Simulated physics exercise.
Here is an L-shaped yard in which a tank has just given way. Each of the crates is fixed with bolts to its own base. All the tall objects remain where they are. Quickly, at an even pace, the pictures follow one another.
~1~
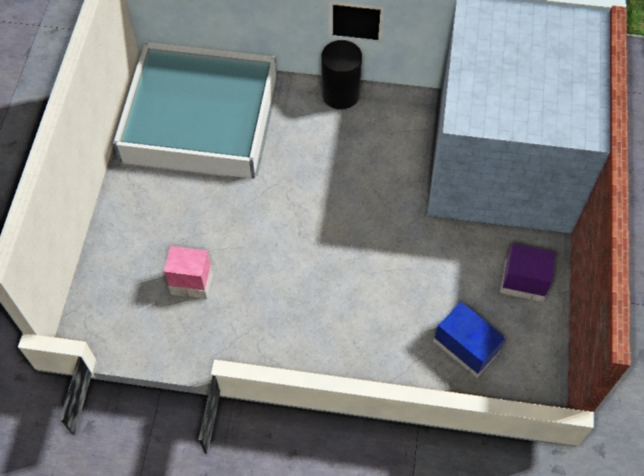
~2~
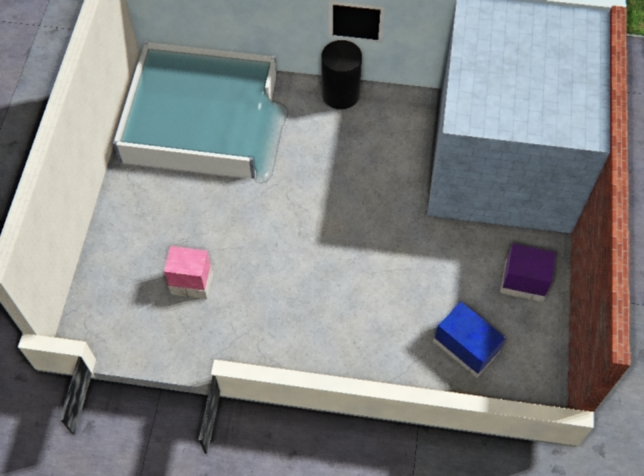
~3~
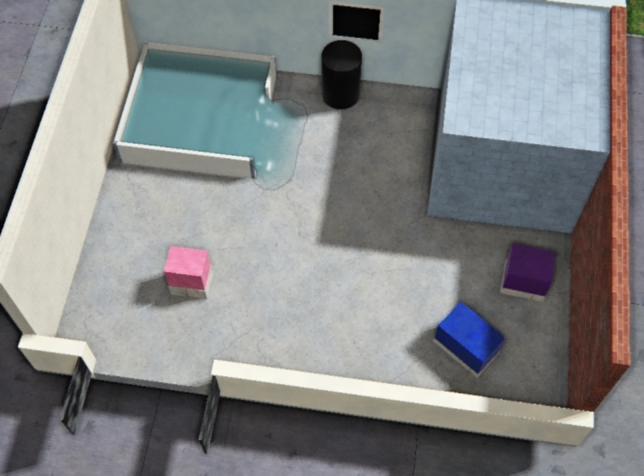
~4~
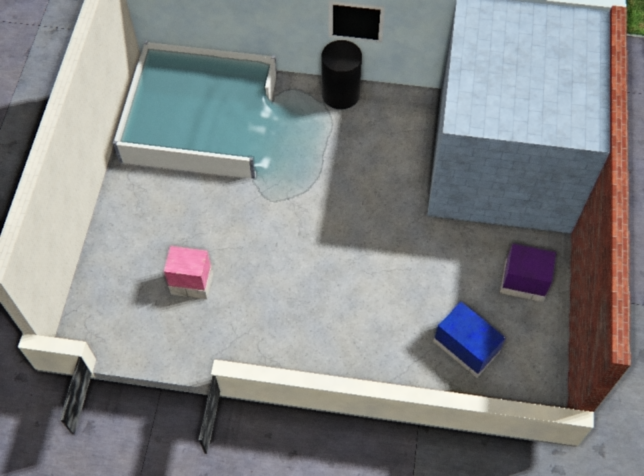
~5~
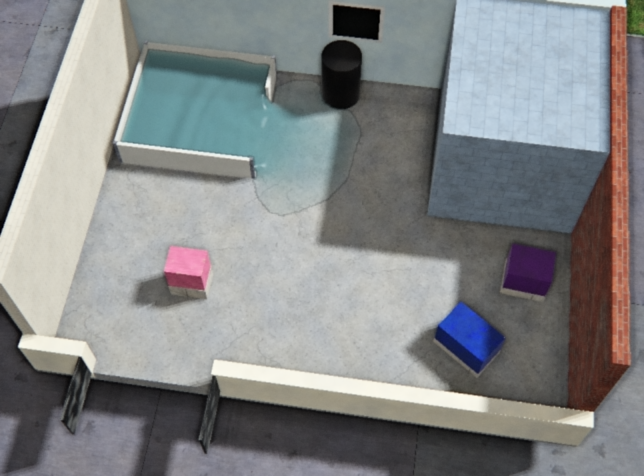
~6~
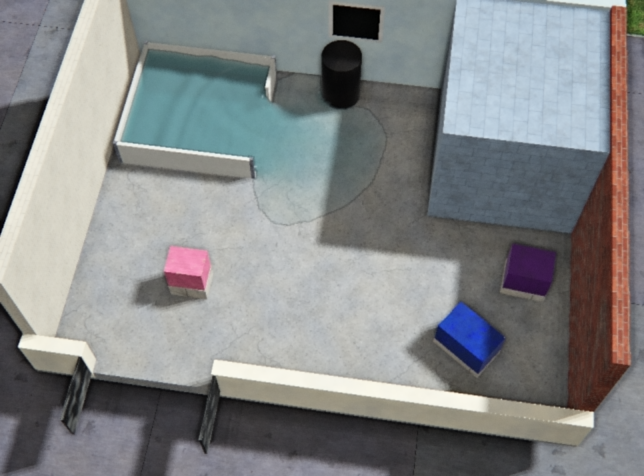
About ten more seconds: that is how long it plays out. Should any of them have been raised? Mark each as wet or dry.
Purple crate: Dry; pink crate: Dry; blue crate: Wet.
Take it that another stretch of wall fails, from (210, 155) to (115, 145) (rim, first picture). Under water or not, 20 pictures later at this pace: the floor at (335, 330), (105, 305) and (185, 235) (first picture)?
First: Reached by the flood. Second: Reached by the flood. Third: Reached by the flood.
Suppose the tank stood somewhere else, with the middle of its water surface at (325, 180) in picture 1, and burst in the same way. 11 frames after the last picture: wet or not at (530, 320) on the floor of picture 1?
By that frame the spot is drenched.
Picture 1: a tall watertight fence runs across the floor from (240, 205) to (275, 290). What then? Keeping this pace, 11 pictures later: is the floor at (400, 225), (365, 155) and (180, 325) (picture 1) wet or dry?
First inundated, then inundated, then unwetted.
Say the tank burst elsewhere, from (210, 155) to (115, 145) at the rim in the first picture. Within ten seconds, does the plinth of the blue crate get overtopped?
Blue: Not flooded.
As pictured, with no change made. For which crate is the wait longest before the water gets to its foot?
I say the pink crate.
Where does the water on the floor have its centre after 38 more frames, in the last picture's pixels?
That puts it at around (330, 202).
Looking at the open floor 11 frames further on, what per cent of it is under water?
Roughly 35 %.
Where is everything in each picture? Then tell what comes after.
The first picture shows still water in the water tank at (197, 102).
In the second picture, the front is at (279, 106), out from the gap at (259, 134).
In the third picture, the front is at (273, 185), out from the gap at (259, 136).
In the fourth picture, the front is at (327, 119), out from the gap at (259, 136).
In the fifth picture, the front is at (356, 133), out from the gap at (259, 136).
In the sixth picture, water pours out at (259, 136) and has run to (381, 136).
A moment on, water covers 25 % of the floor; the purple crate not reached, the pink crate not reached, the blue crate not reached.
Next, water covers 35 % of the floor; the purple crate not reached, the pink crate not reached, the blue crate not reached.
Then, water covers 50 % of the floor; the purple crate water round its plinth, the pink crate not reached, the blue crate water round its plinth.
Later, water covers 65 % of the floor; the purple crate water round its plinth, the pink crate not reached, the blue crate water round its plinth.
In the end, water covers 90 % of the floor; the purple crate stayed above the water, the pink crate stayed above the water, the blue crate was topped.
